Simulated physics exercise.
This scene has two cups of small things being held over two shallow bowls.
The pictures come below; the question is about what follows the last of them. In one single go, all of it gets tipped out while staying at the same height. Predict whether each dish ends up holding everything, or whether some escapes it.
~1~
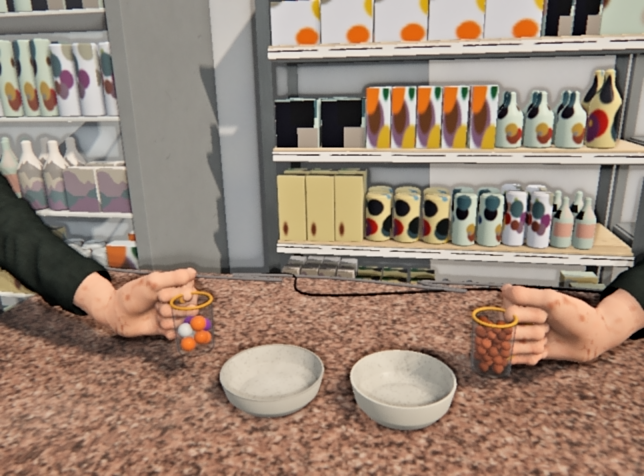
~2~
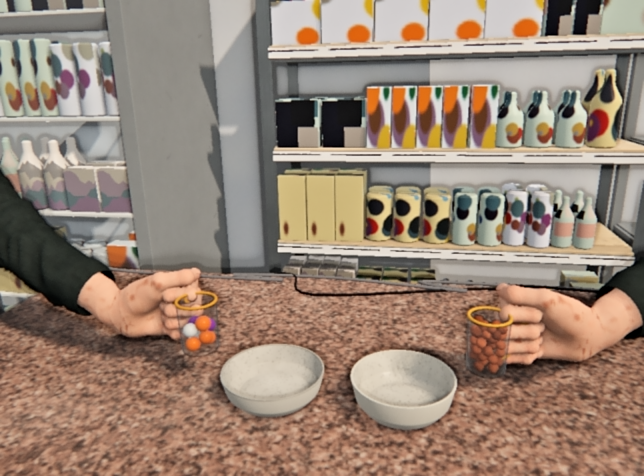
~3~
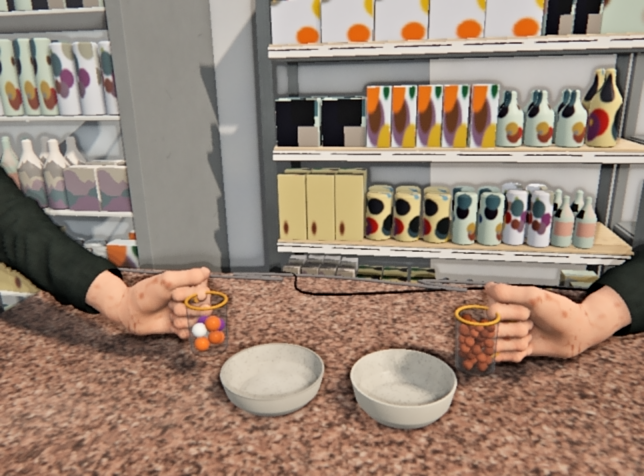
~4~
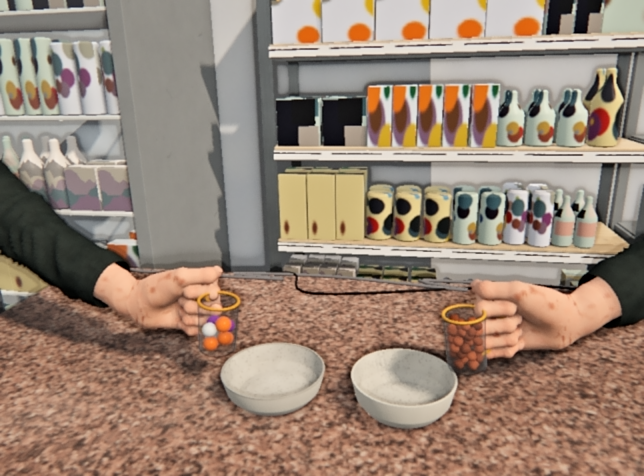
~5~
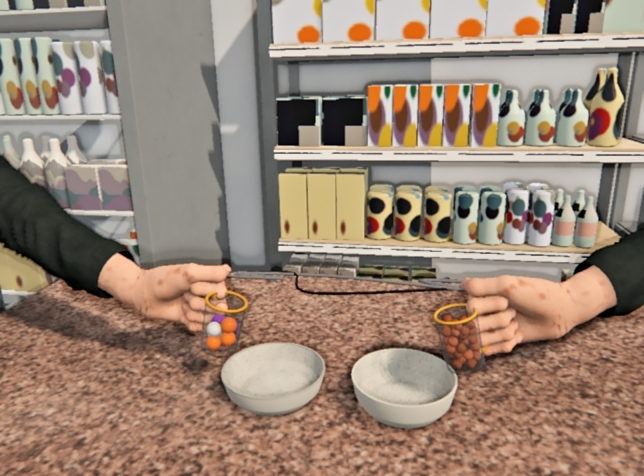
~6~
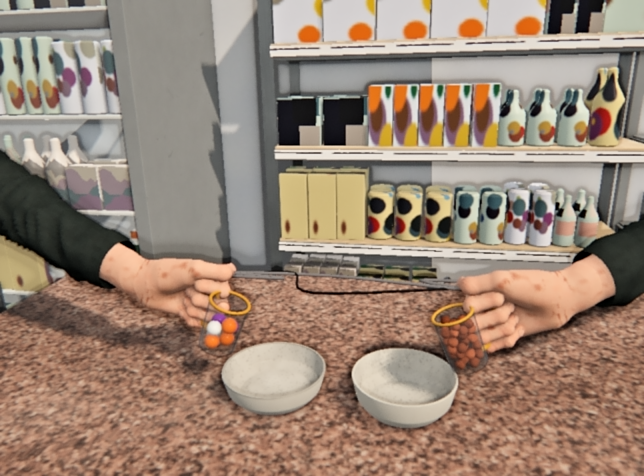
In the end, left: Holds everything, right: Holds everything.
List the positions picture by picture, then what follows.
In the first frame, left dish at (257, 403), empty; left cup at (194, 324), holding glass marbles, just above its dish; right dish at (401, 411), empty; right cup at (492, 343), holding clay pellets, just above its dish.
In the second frame, left cup at (199, 324), upright; right cup at (488, 343), upright.
In the third frame, left cup at (208, 324), upright; right cup at (476, 341), upright.
In the fourth frame, left cup at (218, 325), tipped 7°; right cup at (465, 340), tipped 7°.
In the fifth frame, left cup at (223, 324), tipped 14°; right cup at (460, 339), tipped 14°.
In the sixth frame, left dish at (259, 401); left cup at (223, 324), tipped 21°; right dish at (402, 409); right cup at (461, 339), tipped 21°.
Then, 0.71 s past the last view, left, all still in the cup; right, all still in the cup.
Then, 1.33 s past the last view, left, most still in the cup, about a quarter in the dish; right, nearly all still in the cup, a small part in the dish.
Then, 1.87 s past the last view, left, all in the dish; right, all in the dish.
Finally, left, all in the dish, none outside the dish; right, all in the dish, none outside the dish.
